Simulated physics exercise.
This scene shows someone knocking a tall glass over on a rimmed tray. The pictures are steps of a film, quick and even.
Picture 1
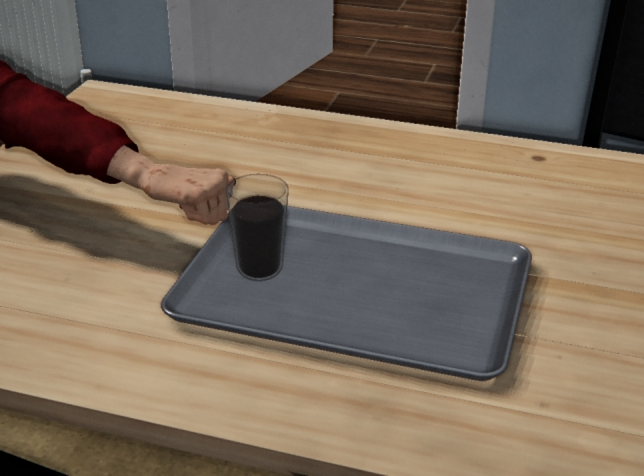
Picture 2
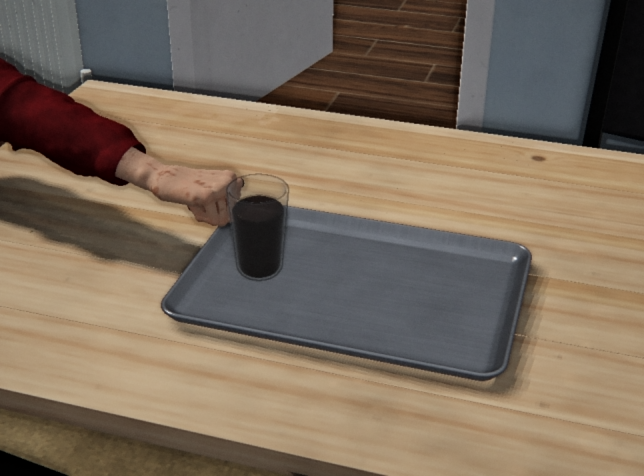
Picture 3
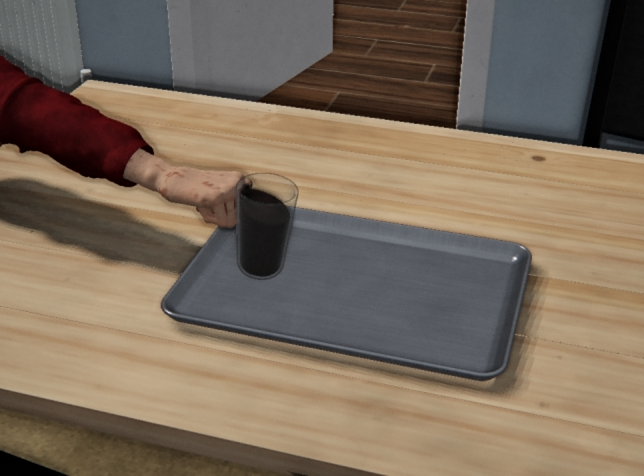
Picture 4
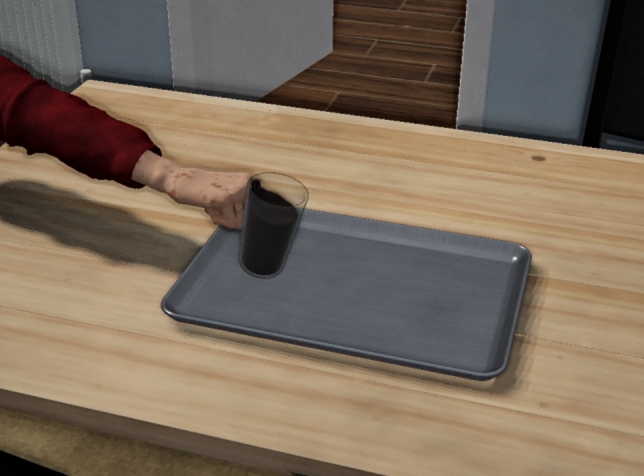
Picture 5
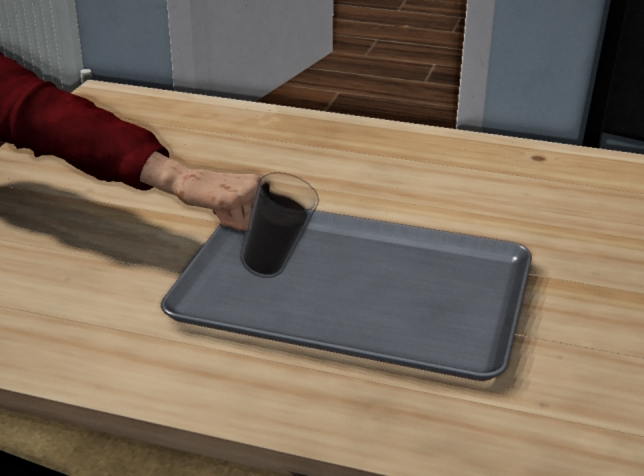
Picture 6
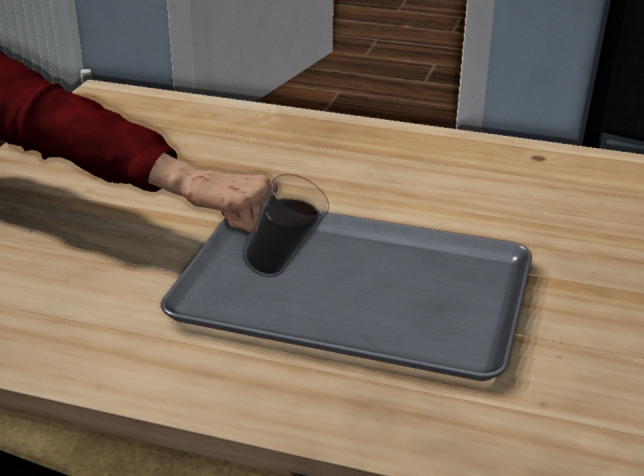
On a wooden table, a red-sleeved arm pushing a tall glass of dark coffee, tilting it rightward on a gray rimmed tray.
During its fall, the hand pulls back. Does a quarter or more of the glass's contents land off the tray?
Over a quarter pours out.
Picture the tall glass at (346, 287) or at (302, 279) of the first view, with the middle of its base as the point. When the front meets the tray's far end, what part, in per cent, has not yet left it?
In order, close to 80 and 70 percent.
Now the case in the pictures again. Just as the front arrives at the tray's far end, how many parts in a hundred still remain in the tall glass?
50 per cent.
A moment on, the tall glass is falling and 99 per cent is in the glass, 0 on the tray and 1 above or beyond its rim.
Next, the tall glass lies on its side and 67 per cent is in the glass, 16 on the tray and 17 above or beyond its rim.
Then the tall glass lies on its side and 36 per cent is in the glass, 51 on the tray and 12 above or beyond its rim.
Later the tall glass lies on its side and 18 per cent is in the glass, 41 on the tray and 41 above or beyond its rim.
At rest 59 per cent is held by tray and glass, 41 is off the tray.
